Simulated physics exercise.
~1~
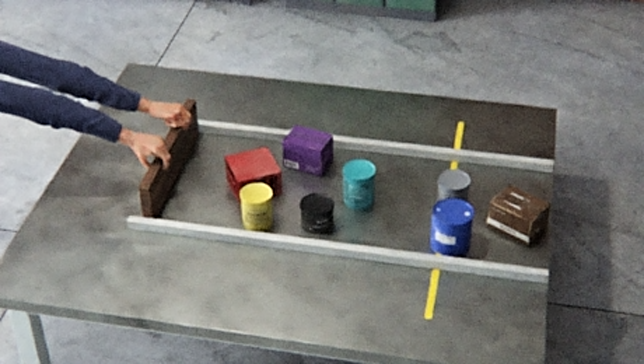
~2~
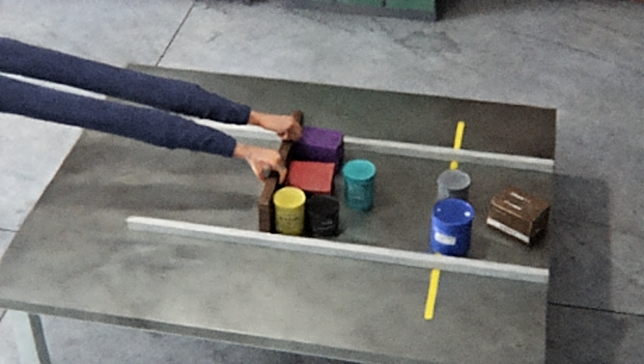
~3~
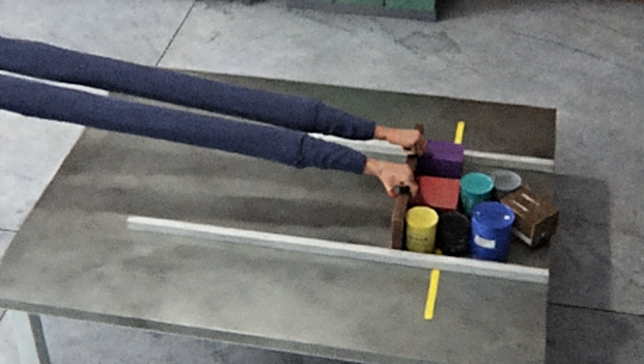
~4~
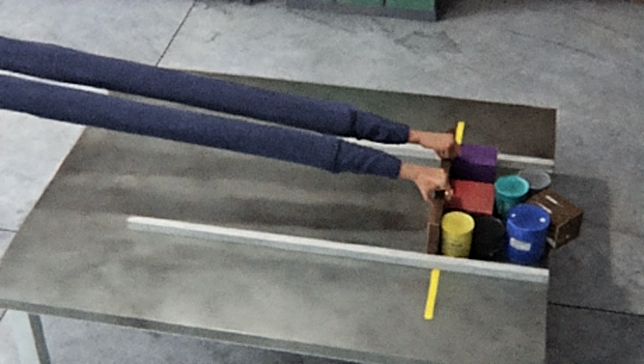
Two hands push a plank right, bunching colourful containers together near the table's edge.
